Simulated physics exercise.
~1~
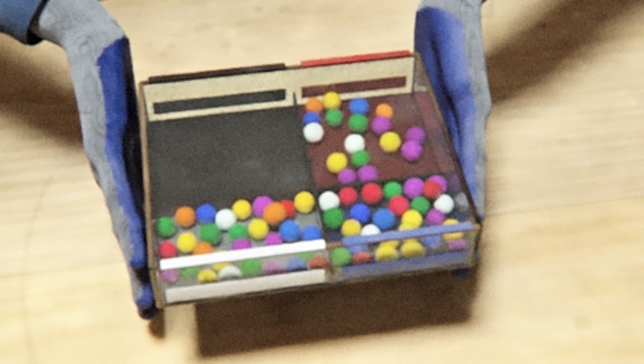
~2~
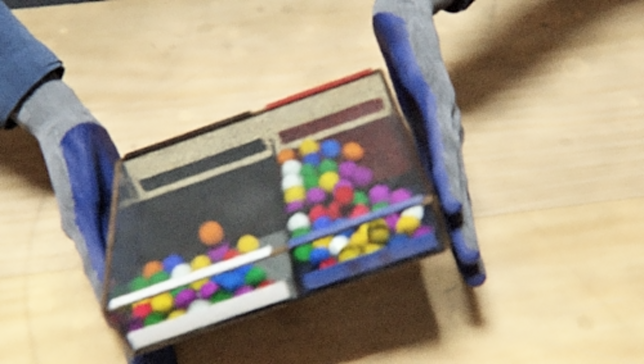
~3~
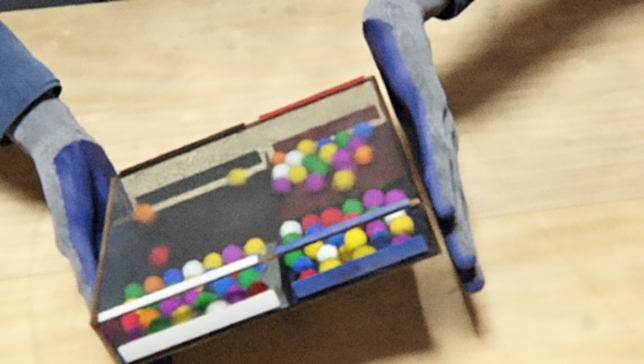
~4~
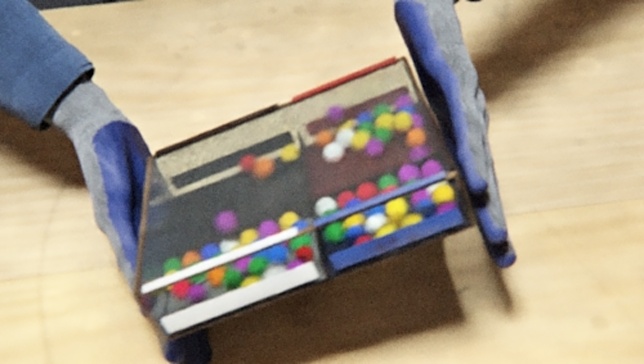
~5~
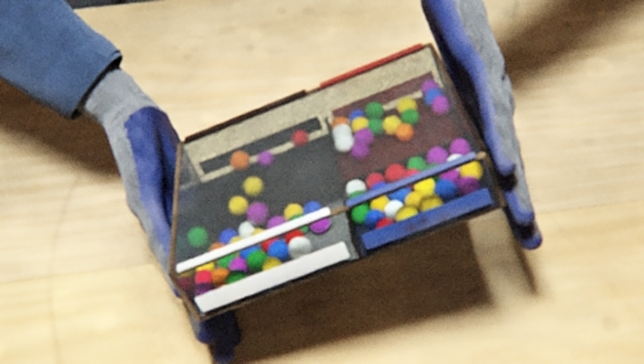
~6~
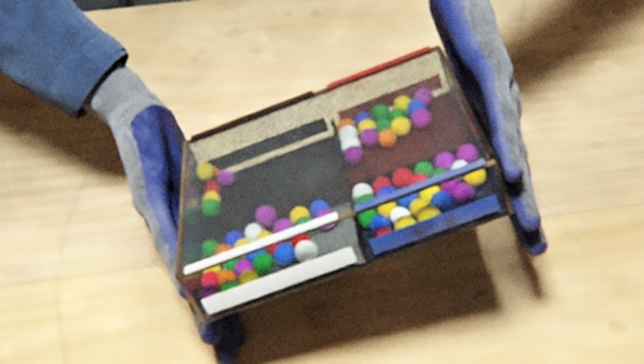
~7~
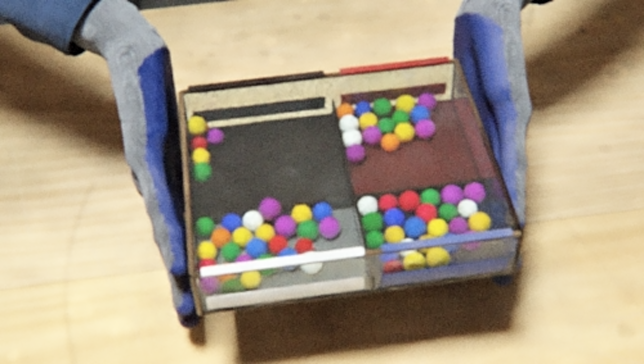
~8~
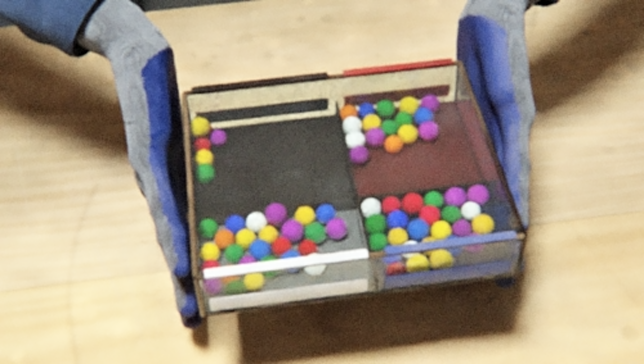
A clear-fronted box of colourful little balls, held between two blue-and-grey gloved hands, was tilted and shaken about, scattering balls inside, then levelled and held still, with a small cluster left at the dark section's upper left and more balls elsewhere.
